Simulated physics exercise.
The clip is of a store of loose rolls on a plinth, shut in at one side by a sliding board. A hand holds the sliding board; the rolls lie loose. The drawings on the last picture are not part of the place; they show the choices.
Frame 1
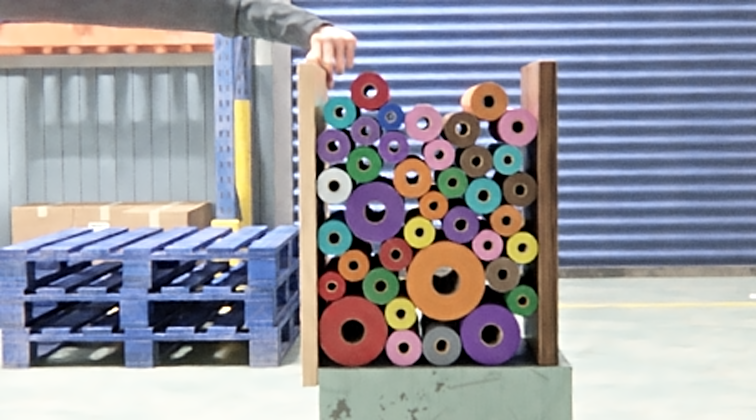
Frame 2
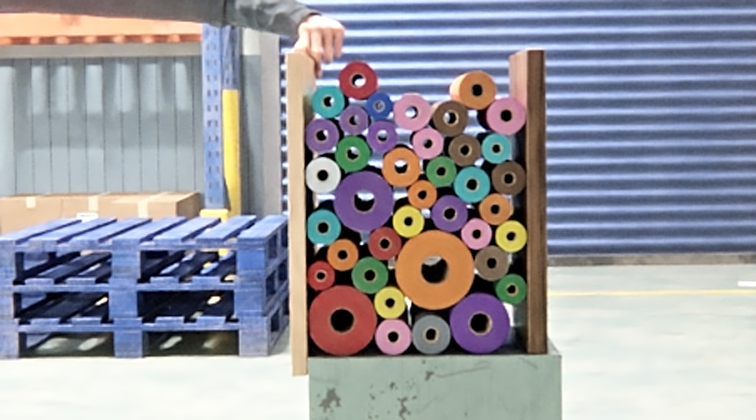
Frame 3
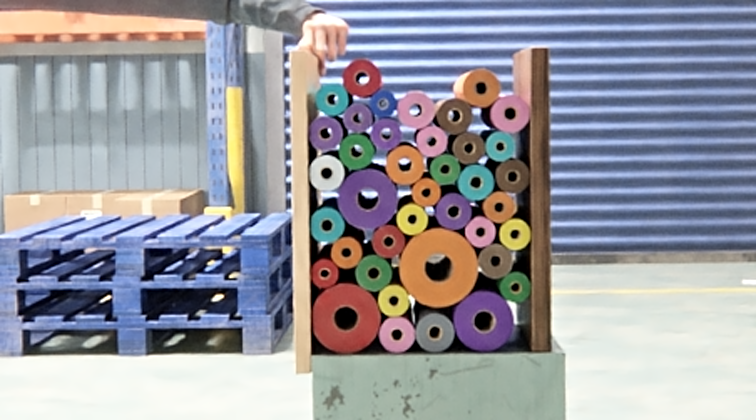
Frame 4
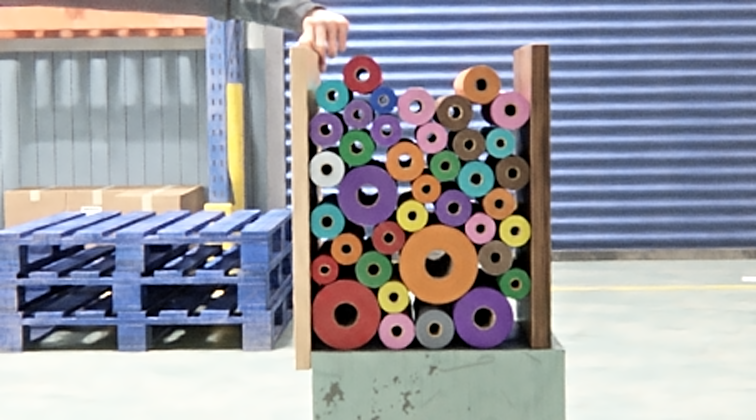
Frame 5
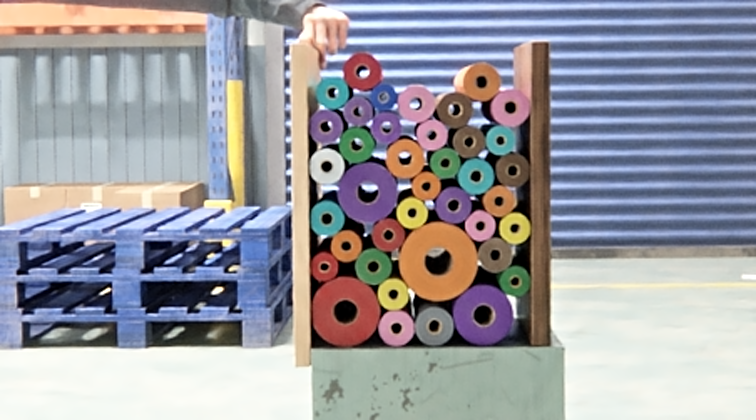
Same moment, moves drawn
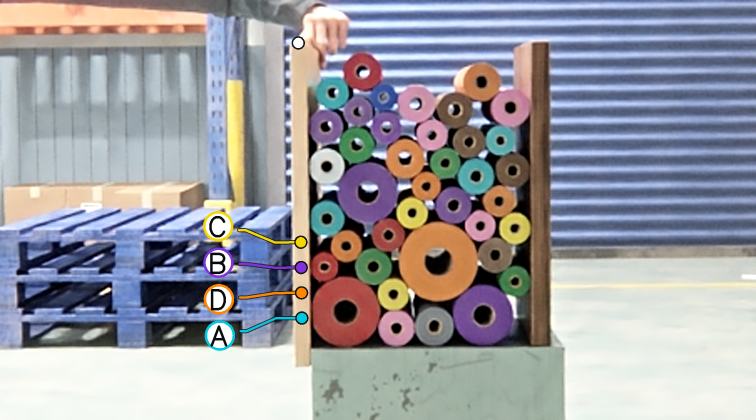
In a warehouse, a hand resting on the left board beside stacked colourful rolls on a plinth, the rolls staying in place.
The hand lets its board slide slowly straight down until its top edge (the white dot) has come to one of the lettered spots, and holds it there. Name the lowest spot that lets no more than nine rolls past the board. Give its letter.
Slide it to C.
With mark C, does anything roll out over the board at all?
Yes, at C.
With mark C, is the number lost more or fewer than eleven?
Fewer than eleven.
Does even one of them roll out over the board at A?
Yes.
On the marked copy, A at (302, 318); B at (301, 268); C at (301, 242); D at (302, 293); the white dot at (298, 43).
With C. Early on, top of the board (308, 127).
Further on, top of the board (309, 219).
At the end, top of the board (309, 242), nine out over the board.
As for the rest, A more than nine out over the board; B more than nine out over the board; D more than nine out over the board.
